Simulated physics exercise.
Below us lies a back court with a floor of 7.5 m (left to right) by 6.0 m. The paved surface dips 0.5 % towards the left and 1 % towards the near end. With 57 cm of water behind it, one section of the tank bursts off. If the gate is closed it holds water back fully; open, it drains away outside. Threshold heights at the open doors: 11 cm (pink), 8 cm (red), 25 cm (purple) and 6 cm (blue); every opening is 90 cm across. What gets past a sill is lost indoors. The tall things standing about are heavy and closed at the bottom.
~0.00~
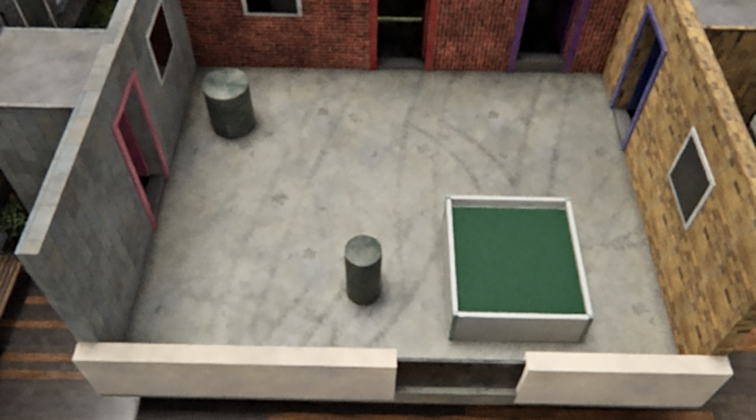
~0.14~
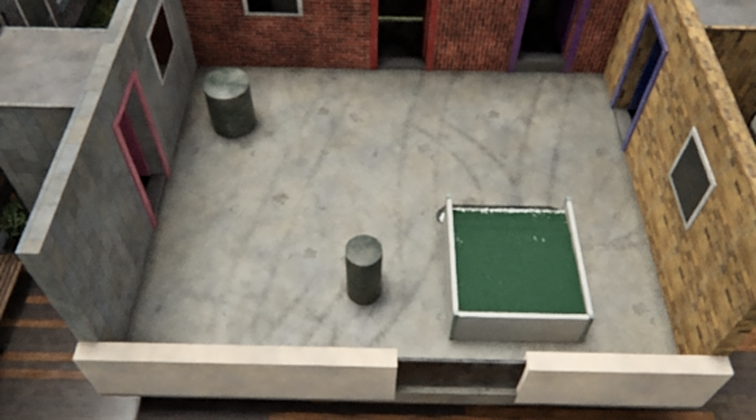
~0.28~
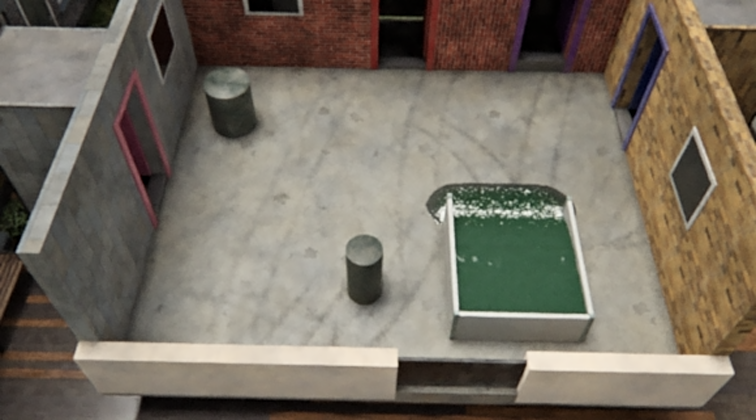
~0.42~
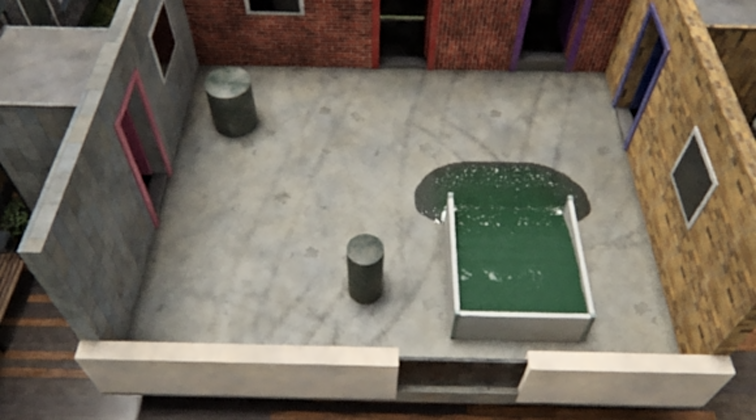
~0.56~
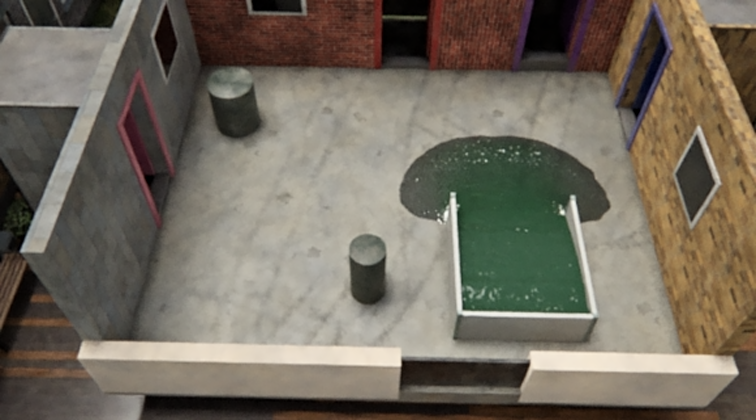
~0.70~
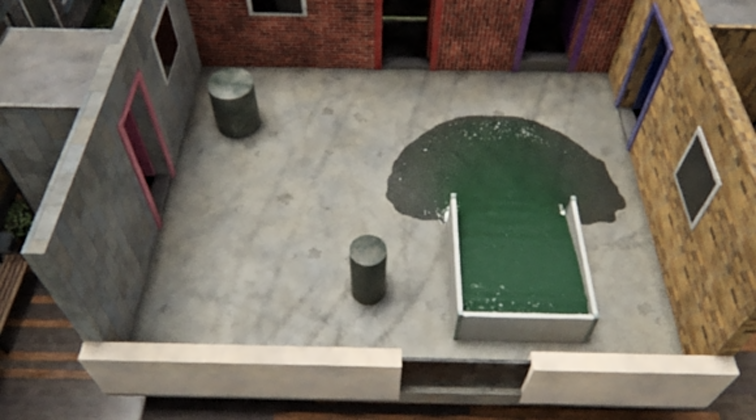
A walled back court with a grey paved floor is seen from high above, with brick walls at the back, grey at left and tan at right. Two dark green-grey cylinders stand at the back left and near the middle, beside a white-sided tank of green water at right. The tank's far side gives way, and water pours out, spreading backwards and sideways in a widening dark, rounded sheet flecked with white.
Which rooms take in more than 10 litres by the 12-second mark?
The water let in: At the pink door it stays under the limit; at the red door it passes the limit; at the purple door it does not reach the limit; at the blue door it passes the limit.
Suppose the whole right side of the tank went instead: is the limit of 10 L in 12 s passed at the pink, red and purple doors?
Then: Pink below, red below, purple under.
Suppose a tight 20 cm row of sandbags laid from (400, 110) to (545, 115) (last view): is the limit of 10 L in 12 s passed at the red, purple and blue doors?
Then: Red below, purple below, blue over.
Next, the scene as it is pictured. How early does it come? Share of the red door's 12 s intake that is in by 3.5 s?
About 85 per cent.
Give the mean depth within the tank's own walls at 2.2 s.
Some 19 cm.
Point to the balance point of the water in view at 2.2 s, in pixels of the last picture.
At about (497, 174).
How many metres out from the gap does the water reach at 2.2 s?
About 4.4 m.
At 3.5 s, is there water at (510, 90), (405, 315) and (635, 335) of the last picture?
In that order: Wet, still dry, still dry.
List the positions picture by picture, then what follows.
The tank at (514, 256) is whole and still, 57 cm deep, in the first picture.
Water pours out on the tank's far side and has run 1.0 m, to (440, 219); typically 8 cm deep outside, 57 cm at the tank's back, in the second picture.
Water pours out on the tank's far side and has run 1.1 m, to a hidden place; typically 10 cm deep outside, 57 cm at the tank's back, in the third picture.
The front is at (436, 174), 1.4 m from the gap on the tank's far side; 2.5 m2 of floor is under water; 57 cm left at the back of the tank, in the fourth picture.
Water pours out on the tank's far side and has run 1.8 m, to (458, 142); typically 6 cm deep outside, 53 cm at the tank's back, in the fifth picture.
Water pours out on the tank's far side and has run 2.3 m, to (468, 120); typically 5 cm deep outside, 47 cm at the tank's back, in the sixth picture.
After 1.4 s water covers 30 % of the floor and is deepest (24 cm) near (483, 74); pink door not reached, red door not reached, purple door 13 cm at the sill, 0 L in, blue door 2 cm at the sill, 0 L in.
After 2.2 s water covers 35 % of the floor and is deepest (33 cm) near (601, 76); pink door not reached, red door 18 cm at the sill, 12 L in, purple door 22 cm at the sill, 0 L in, blue door 10 cm at the sill, 1 L in.
After 3.5 s water covers 45 % of the floor and is deepest (20 cm) near (533, 81); pink door not reached, red door 14 cm at the sill, 52 L in, purple door 20 cm at the sill, 0 L in, blue door 15 cm at the sill, 20 L in.
After 7.0 s water covers 80 % of the floor and is deepest (16 cm) near (625, 379); pink door 3 cm at the sill, 0 L in, red door 4 cm at the sill, 63 L in, purple door 3 cm at the sill, 0 L in, blue door 4 cm at the sill, 59 L in.
After 12.0 s water covers 85 % of the floor and is deepest (13 cm) near (123, 369); pink door 6 cm at the sill, 0 L in, red door 1 cm at the sill, 63 L in, purple door 1 cm at the sill, 0 L in, blue door 1 cm at the sill, 59 L in.
